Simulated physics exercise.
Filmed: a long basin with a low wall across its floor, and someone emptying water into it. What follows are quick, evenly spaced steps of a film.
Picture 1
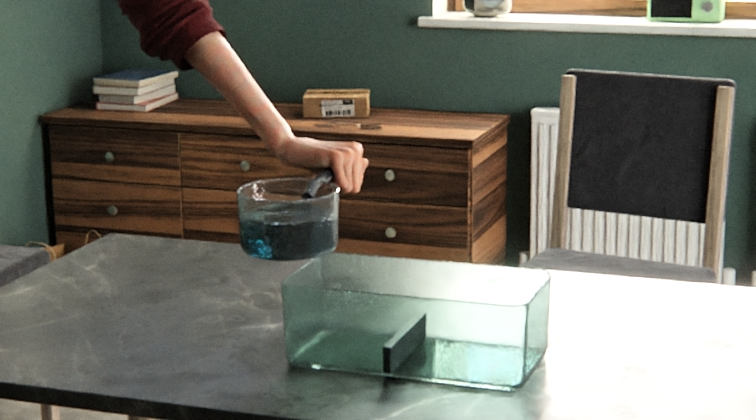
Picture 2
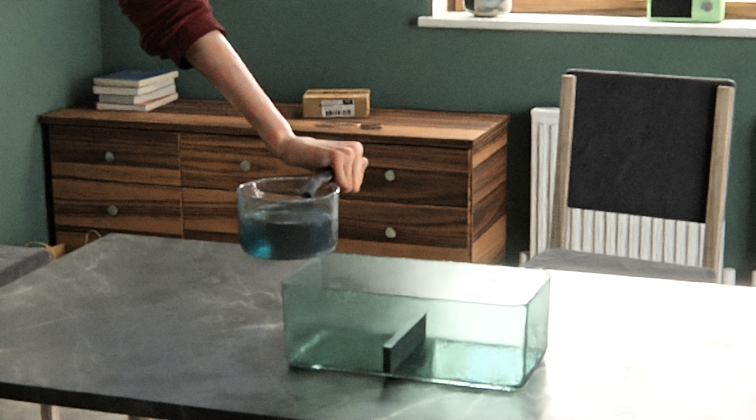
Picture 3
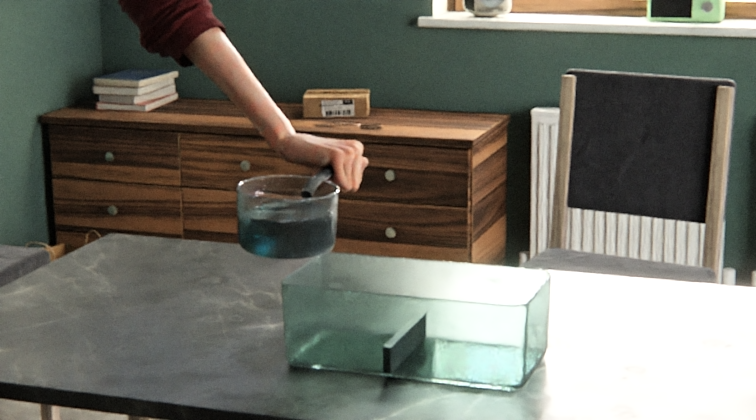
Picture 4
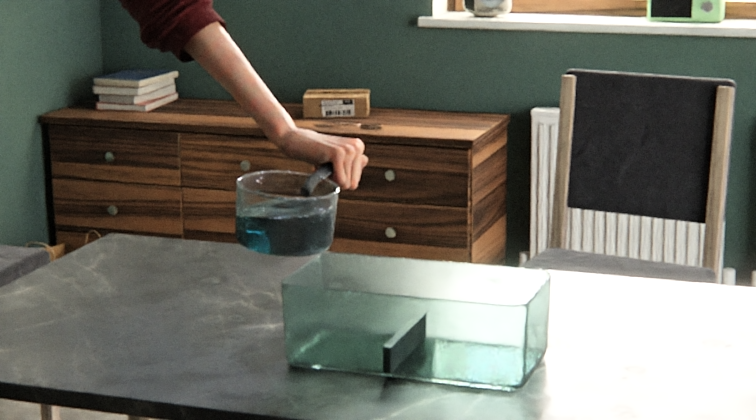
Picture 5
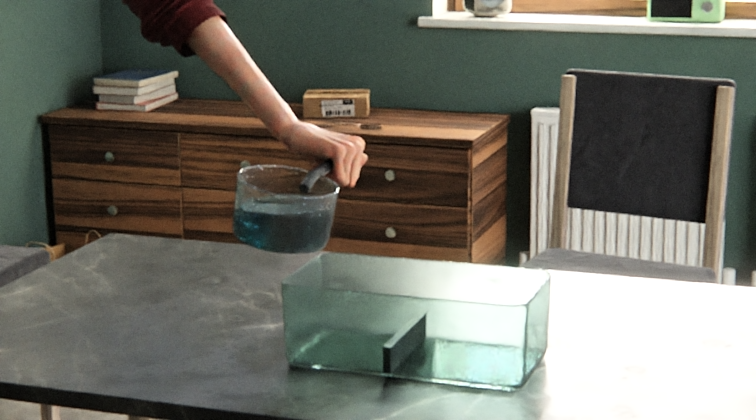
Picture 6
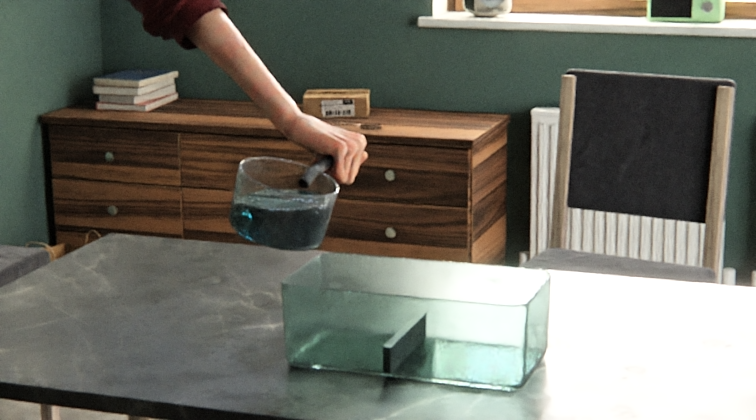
A hand reaching in from the upper left, its sleeve dark red, holds a clear round pan of blue water by its dark handle above a grey table, seen from slightly above by a still camera. Below it sits a long, pale green glass basin with a low dark wall, before a striped wooden drawer chest and black-backed chair. Slowly, the hand tilts the pan slightly, raising its left side, while the water shifts gently inside.
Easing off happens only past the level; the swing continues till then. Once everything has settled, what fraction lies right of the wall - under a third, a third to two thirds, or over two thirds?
My call is that the right side sits mid-range, from a third up to two thirds.
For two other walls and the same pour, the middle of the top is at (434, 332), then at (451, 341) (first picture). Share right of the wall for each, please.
Around 5 per cent for the first, around 15 per cent for the second.
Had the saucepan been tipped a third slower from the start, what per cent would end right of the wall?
Near 40 parts in a hundred.
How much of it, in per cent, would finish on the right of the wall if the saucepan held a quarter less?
I'd say roughly 35 percent.
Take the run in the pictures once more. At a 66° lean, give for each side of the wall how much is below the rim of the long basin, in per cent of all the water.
Left 0 per cent, right 0 per cent.
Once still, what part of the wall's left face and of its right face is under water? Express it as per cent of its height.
The left side sits at 30 per cent and the right side at 30.
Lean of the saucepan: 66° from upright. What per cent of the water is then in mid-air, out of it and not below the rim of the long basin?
Close to 20 in a hundred.
A moment on, the saucepan is tipped part way and 80 per cent is still to pour, 0 is left of the wall and 0 right of it.
Next, the saucepan is tipped on its side and 26 per cent is still to pour, 18 is left of the wall and 31 right of it.
Then the saucepan is tipped on its side and 6 per cent is still to pour, 33 is left of the wall and 55 right of it.
Later the saucepan is tipped on its side and 2 per cent is still to pour, 41 is left of the wall and 55 right of it.
At rest 42 per cent lies left of the wall, 56 right of it and 1 outside.
